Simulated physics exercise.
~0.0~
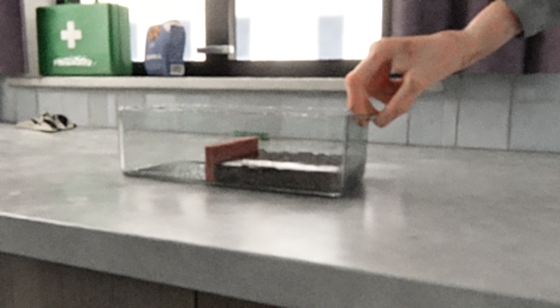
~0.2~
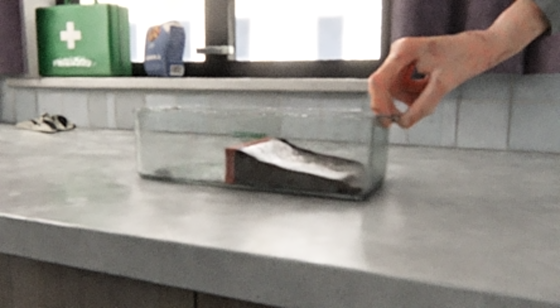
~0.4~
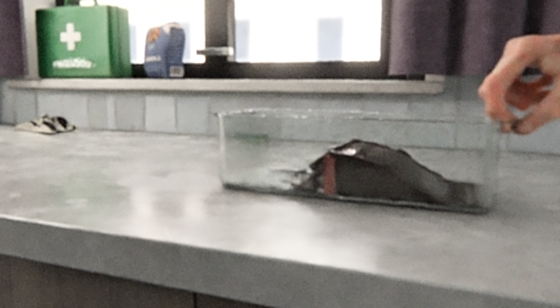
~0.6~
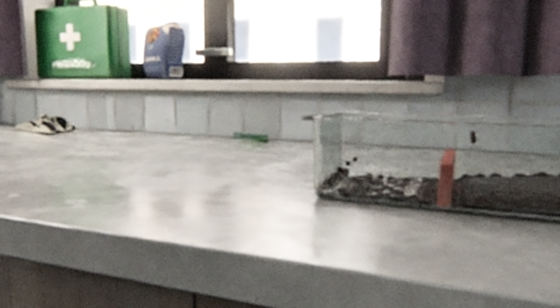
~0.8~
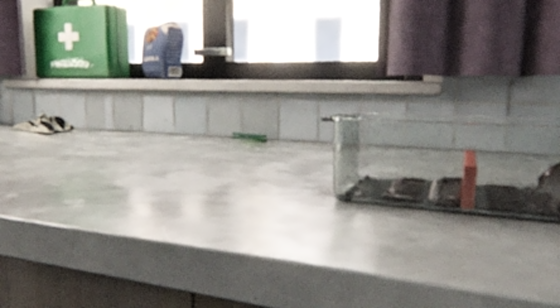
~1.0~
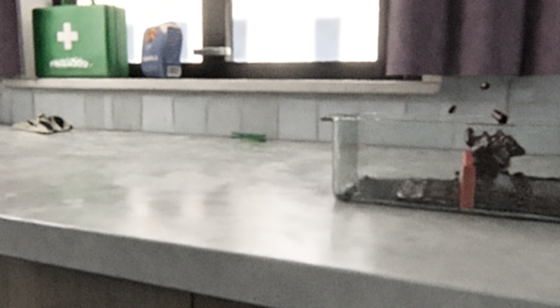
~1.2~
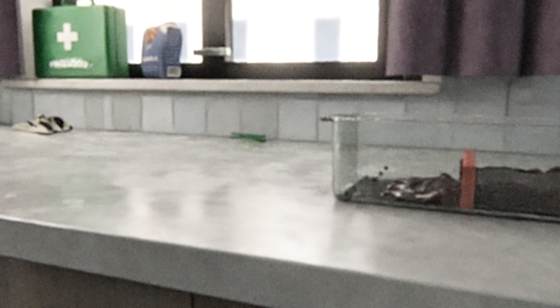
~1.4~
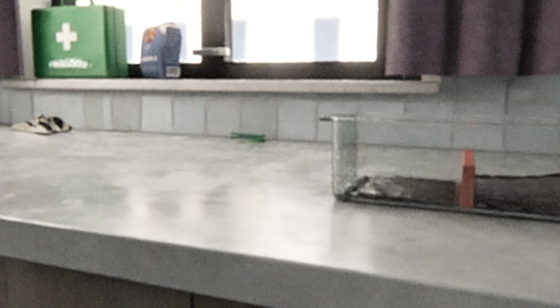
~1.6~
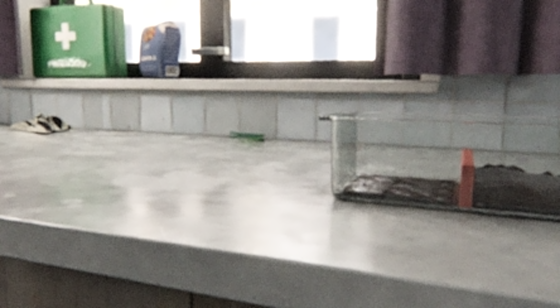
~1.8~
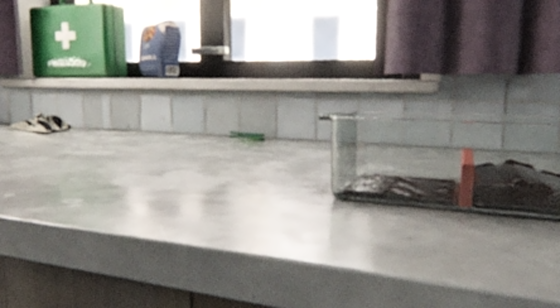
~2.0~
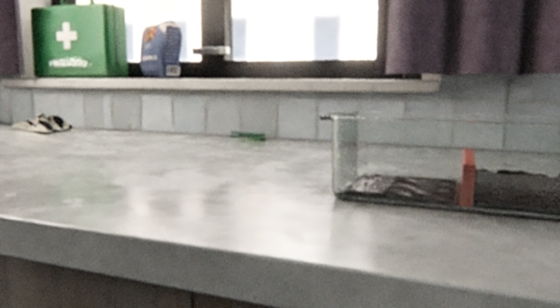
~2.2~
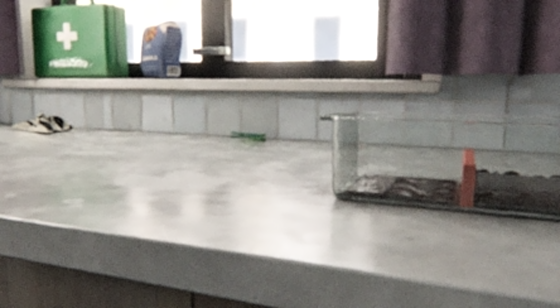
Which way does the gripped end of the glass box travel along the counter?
The gripped end of the box moves to the right as the hand pulls it.
On a counter, a hand pulls a divided box right, and liquid settles on both sides.
